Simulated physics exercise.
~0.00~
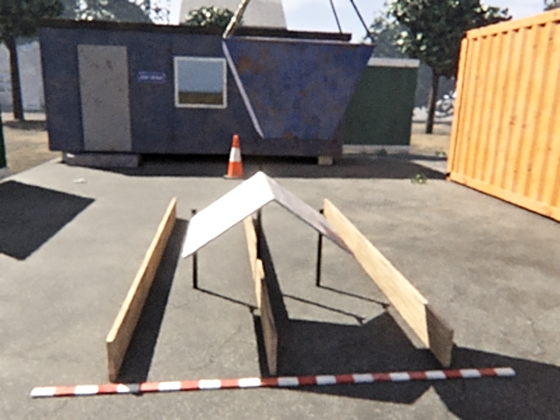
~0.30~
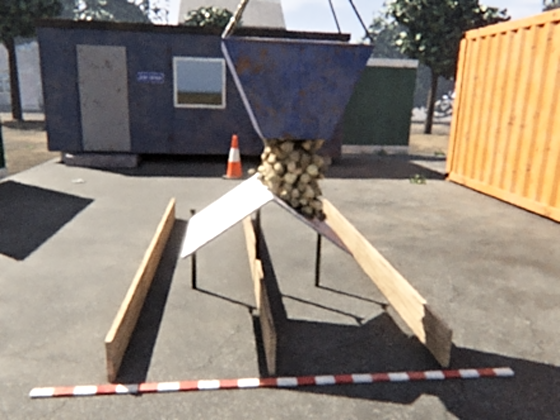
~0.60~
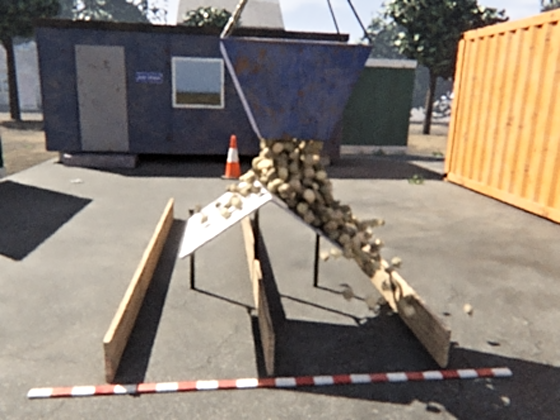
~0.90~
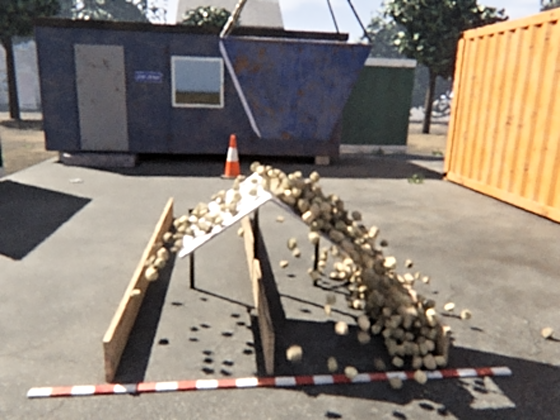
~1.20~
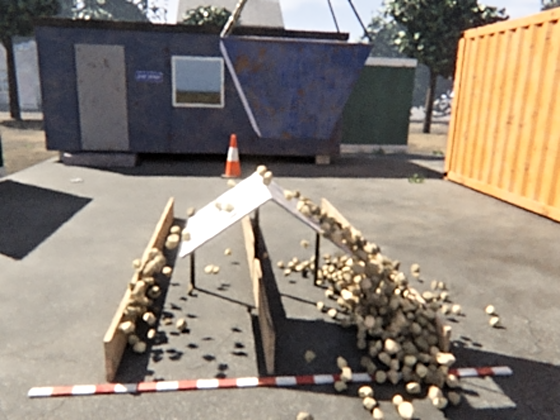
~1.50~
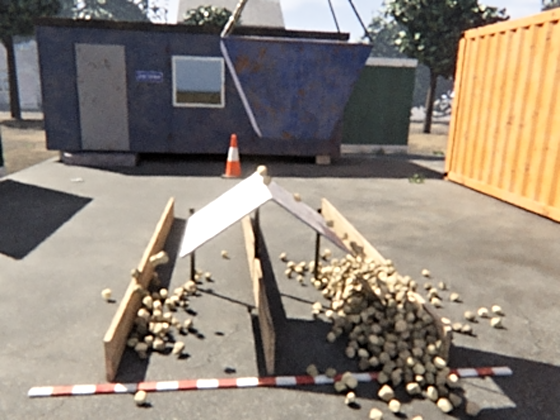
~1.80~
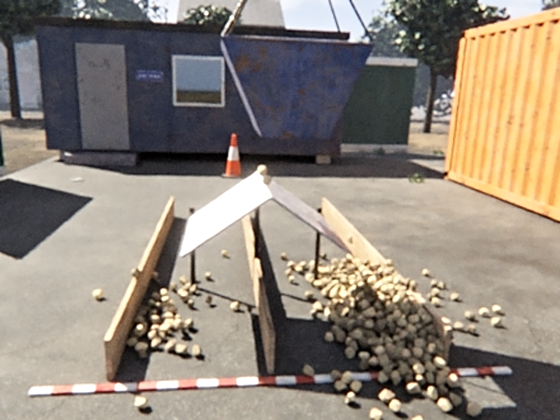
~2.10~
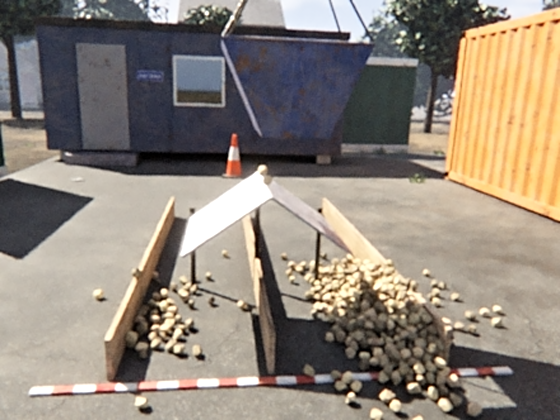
In a paved yard with a blue cabin and an orange container, a suspended blue skip releases pale stones onto a peaked steel plate above wooden boards. Most slide down the right slope, fewer go left, and they settle in a large right heap and small left one, with some scattered outside.
